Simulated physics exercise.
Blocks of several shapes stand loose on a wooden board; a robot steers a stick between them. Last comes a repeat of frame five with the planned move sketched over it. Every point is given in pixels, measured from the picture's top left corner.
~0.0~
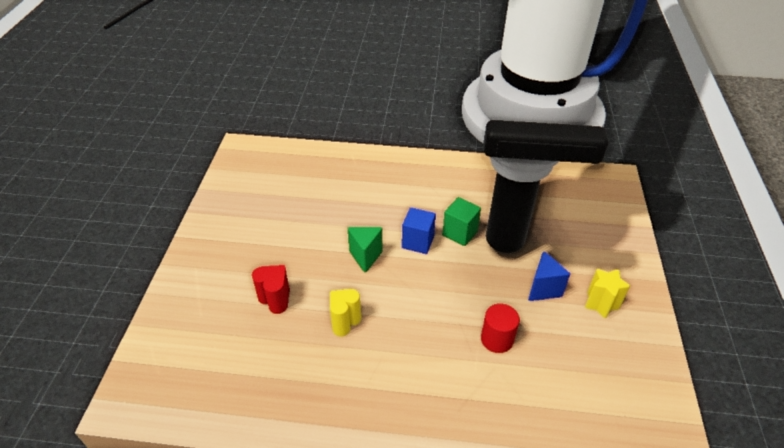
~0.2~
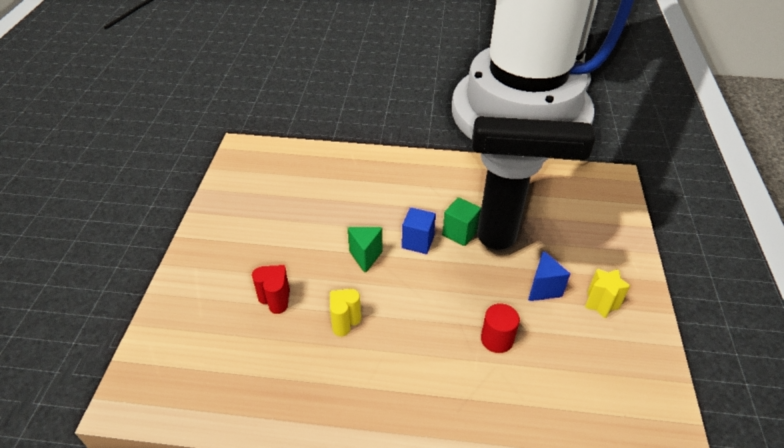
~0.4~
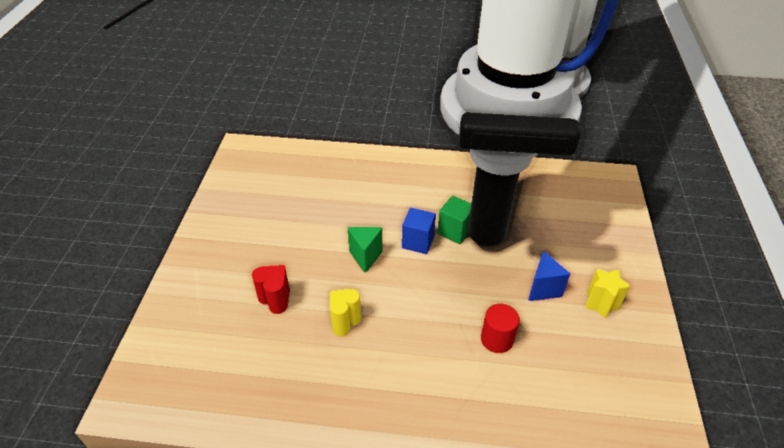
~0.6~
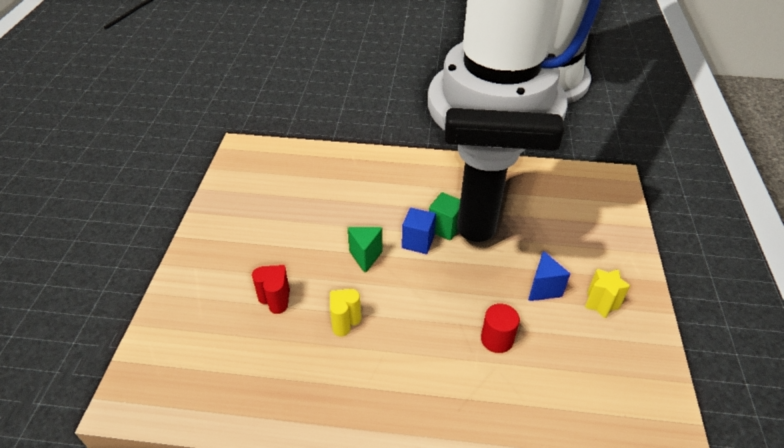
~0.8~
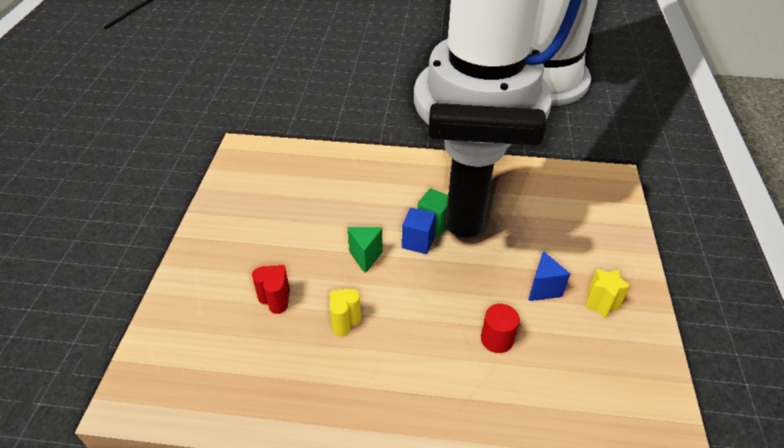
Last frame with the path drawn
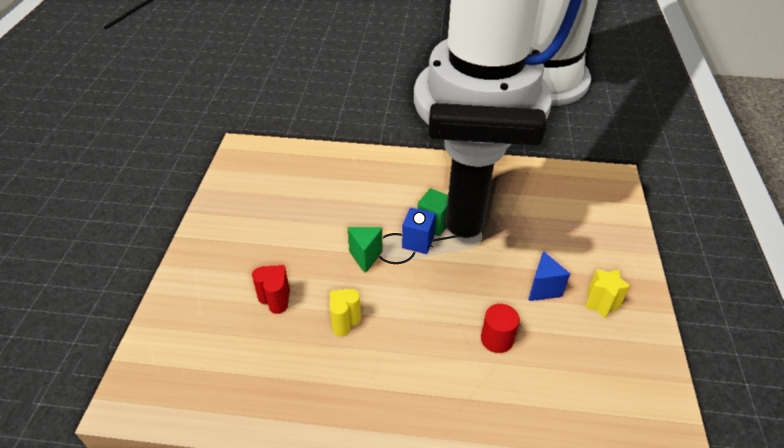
On a wooden board scattered with colourful blocks, a robot arm moved its black stick left up to the green cube and nudged it a short way left, partly behind the blue cube.
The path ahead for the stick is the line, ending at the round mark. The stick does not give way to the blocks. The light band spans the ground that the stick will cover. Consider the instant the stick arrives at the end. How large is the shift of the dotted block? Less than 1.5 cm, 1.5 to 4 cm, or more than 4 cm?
The shift is above 4 cm.
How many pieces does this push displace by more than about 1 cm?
My count: 3 or more.
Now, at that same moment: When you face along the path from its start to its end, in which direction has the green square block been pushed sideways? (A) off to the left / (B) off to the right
The correct letter is B.
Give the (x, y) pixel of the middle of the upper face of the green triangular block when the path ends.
Put as a pixel place, it's (337, 240).
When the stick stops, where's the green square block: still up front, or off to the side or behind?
My guess is it ends up beside or behind the stick.
Path on the board, from (463, 235) directly to (396, 248); the dot is on the blue square block.
Halfway along, stick at (430, 231); blue square block at (397, 222), turned 25° anticlockwise; green square block at (419, 195), turned 35° clockwise.
At the end, stick at (396, 238); green triangular block at (337, 240), turned 35° anticlockwise; blue square block at (362, 228), turned 25° anticlockwise; green square block at (419, 194), turned 40° clockwise.
